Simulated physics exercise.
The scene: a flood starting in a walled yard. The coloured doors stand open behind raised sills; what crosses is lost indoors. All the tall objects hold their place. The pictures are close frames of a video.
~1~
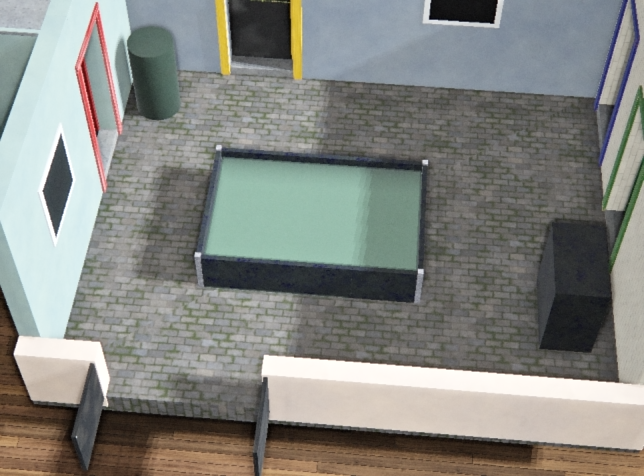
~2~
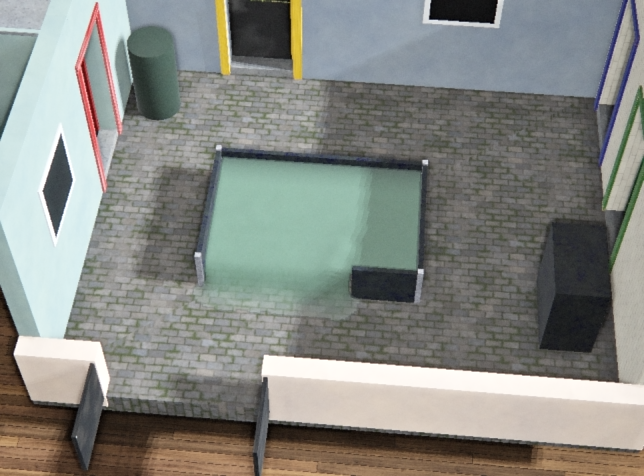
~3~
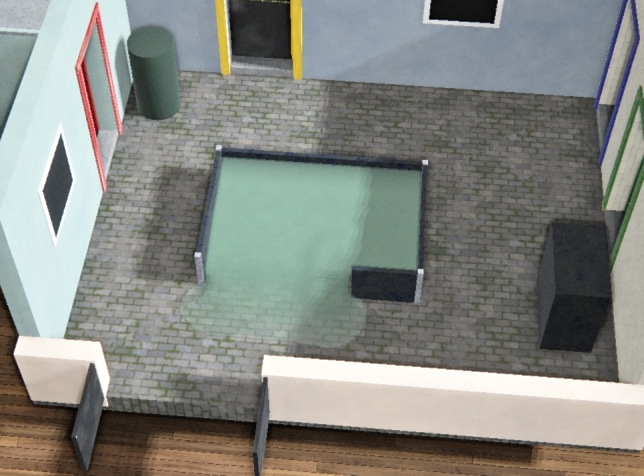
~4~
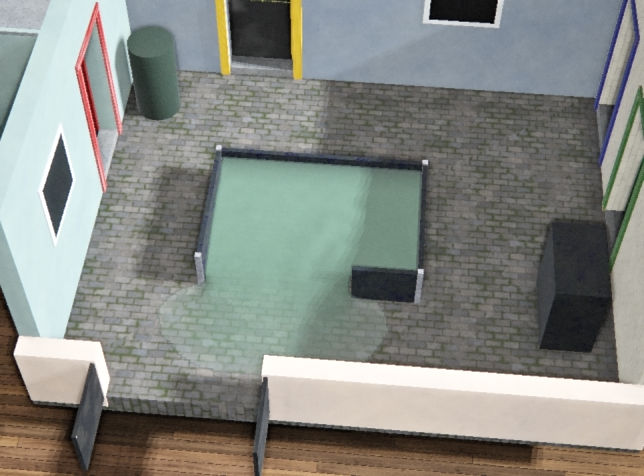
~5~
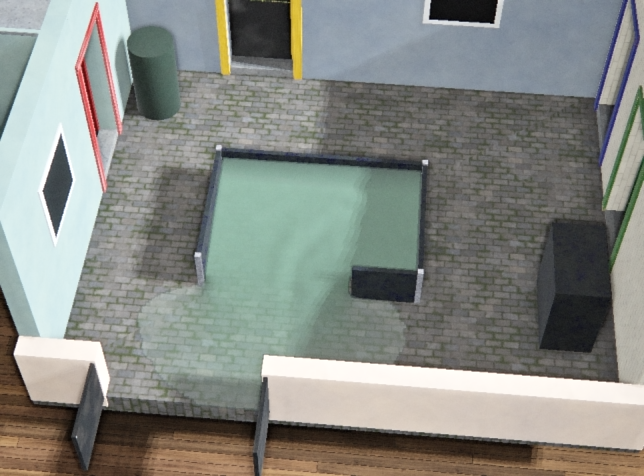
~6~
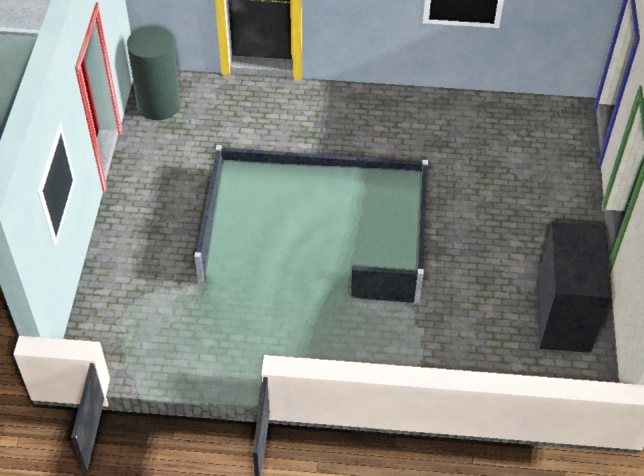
A low rectangular tank of pale green water sits in a grey brick courtyard, seen steadily from high above the front wall. A dark green cylinder and red doorway stand left, a yellow-edged doorway behind, blue and green ones right, near a black box. Most of the tank's front panel disappears, and a thin, clear green sheet spreads forward over the bricks toward the low cream wall and its opening.
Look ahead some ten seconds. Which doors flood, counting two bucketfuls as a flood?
One by one: The yellow door stays under that; the blue door stays under that; the green door stays under that; the red door stays under that.
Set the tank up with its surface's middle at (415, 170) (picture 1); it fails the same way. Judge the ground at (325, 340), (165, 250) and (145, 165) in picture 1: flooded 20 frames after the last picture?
As listed: Under water, clear, dry.
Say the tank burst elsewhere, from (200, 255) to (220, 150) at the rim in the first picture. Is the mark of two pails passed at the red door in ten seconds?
My reading: The red door is over.
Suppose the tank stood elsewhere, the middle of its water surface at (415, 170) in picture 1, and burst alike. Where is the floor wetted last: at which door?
The door marked yellow.
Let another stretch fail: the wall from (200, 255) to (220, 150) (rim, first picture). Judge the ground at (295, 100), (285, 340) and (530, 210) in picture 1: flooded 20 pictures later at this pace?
One after the other: Under water, awash, free of water.
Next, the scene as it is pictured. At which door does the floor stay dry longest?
It is the one in yellow.
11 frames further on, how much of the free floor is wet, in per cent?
Roughly 30 per cent.
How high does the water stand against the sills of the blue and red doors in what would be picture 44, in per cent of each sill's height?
Near 20 and 10 in a hundred.
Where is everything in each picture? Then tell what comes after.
In the first picture, still water in the tank at (315, 212).
In the second picture, the front is at (201, 297), out from the gap at (277, 281).
In the third picture, the front is at (189, 309), out from the gap at (277, 282).
In the fourth picture, the front is at (178, 338), out from the gap at (277, 283).
In the fifth picture, the front is at a hidden place, out from the gap at (277, 282).
In the sixth picture, the front is at a hidden place, out from the gap at (277, 283).
A moment on, water covers 20 % of the floor; the yellow door not reached, the blue door not reached, the green door not reached, the red door not reached.
Next, water covers 30 % of the floor; the yellow door not reached, the blue door not reached, the green door not reached, the red door not reached.
Then, water covers 40 % of the floor; the yellow door not reached, the blue door not reached, the green door wet at the sill, nothing in, the red door not reached.
Later, water covers 60 % of the floor; the yellow door not reached, the blue door wet at the sill, nothing in, the green door wet at the sill, nothing in, the red door wet at the sill, nothing in.
In the end, water covers 85 % of the floor; the yellow door wet at the sill, nothing in, the blue door wet at the sill, nothing in, the green door wet at the sill, nothing in, the red door wet at the sill, nothing in.
